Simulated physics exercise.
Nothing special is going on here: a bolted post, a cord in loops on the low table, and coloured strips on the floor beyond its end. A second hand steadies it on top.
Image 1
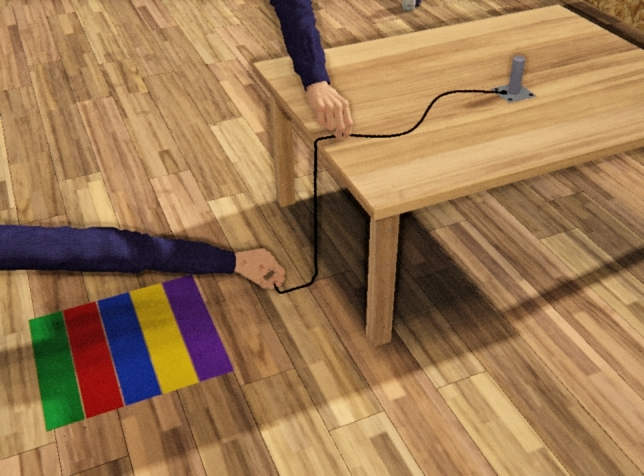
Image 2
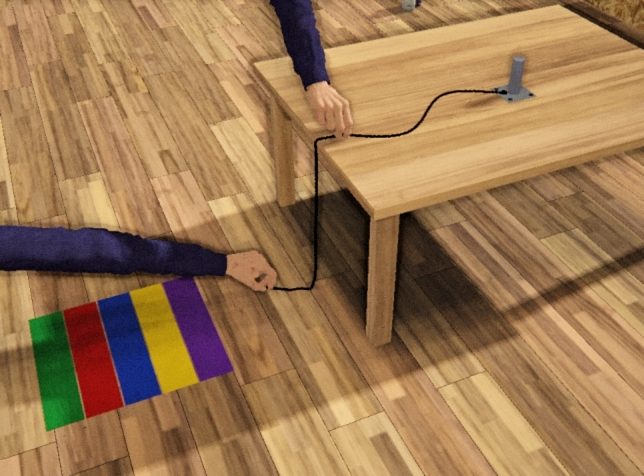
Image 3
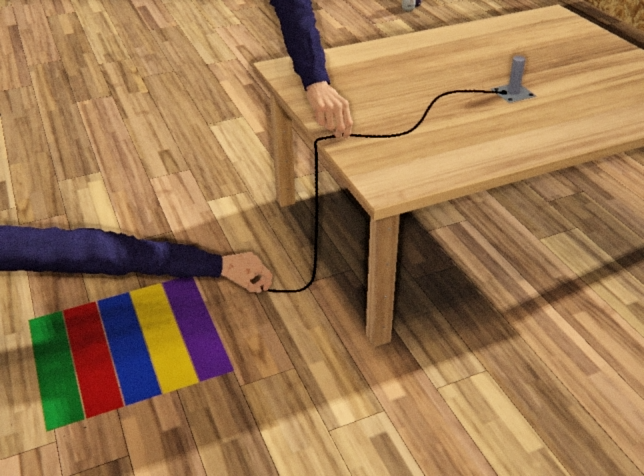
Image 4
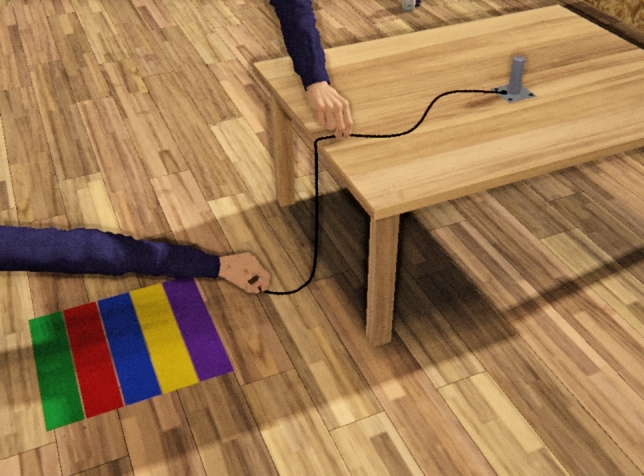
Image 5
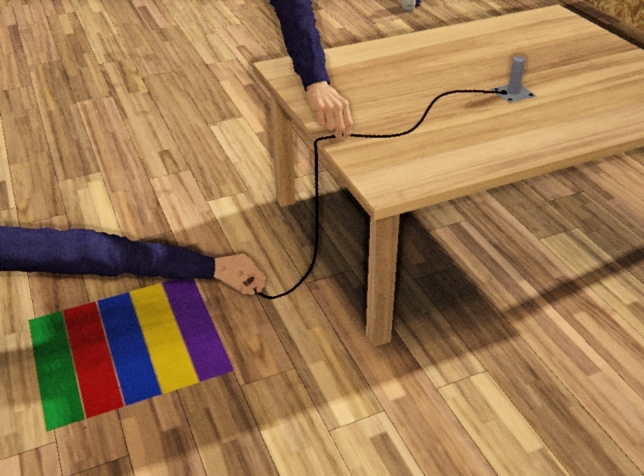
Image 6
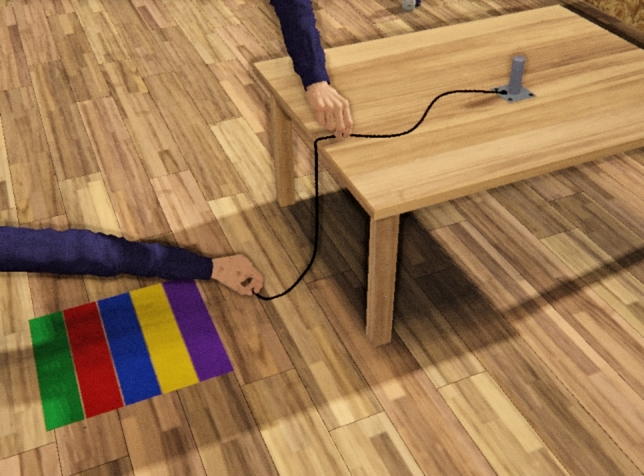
A hand in a dark blue sleeve, low at left, draws the end of a black cord a short way left toward the coloured strips, the hanging bend softening slightly, while the camera stays still. Another hand holds the cord at the near corner of a pale wooden table, where it runs to a grey post. Green, red, blue, yellow and purple strips lie on the wood-plank floor, seen from above.
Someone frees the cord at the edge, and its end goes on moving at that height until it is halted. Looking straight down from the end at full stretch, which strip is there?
The blue strip is there.
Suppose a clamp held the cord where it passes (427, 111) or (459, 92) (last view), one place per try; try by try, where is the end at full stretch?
Per try (px): (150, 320), (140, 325).
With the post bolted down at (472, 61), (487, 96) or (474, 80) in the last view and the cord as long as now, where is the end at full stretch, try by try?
Results per try: (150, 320); (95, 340); (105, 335).
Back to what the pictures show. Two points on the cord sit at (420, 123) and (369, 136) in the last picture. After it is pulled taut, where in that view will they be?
(394, 121) and (337, 136), approximately.
A little later, end near (200, 306); over purple.
Next, end near (156, 319); over yellow.
When it is tight, end near (129, 327); over blue. The blue one.
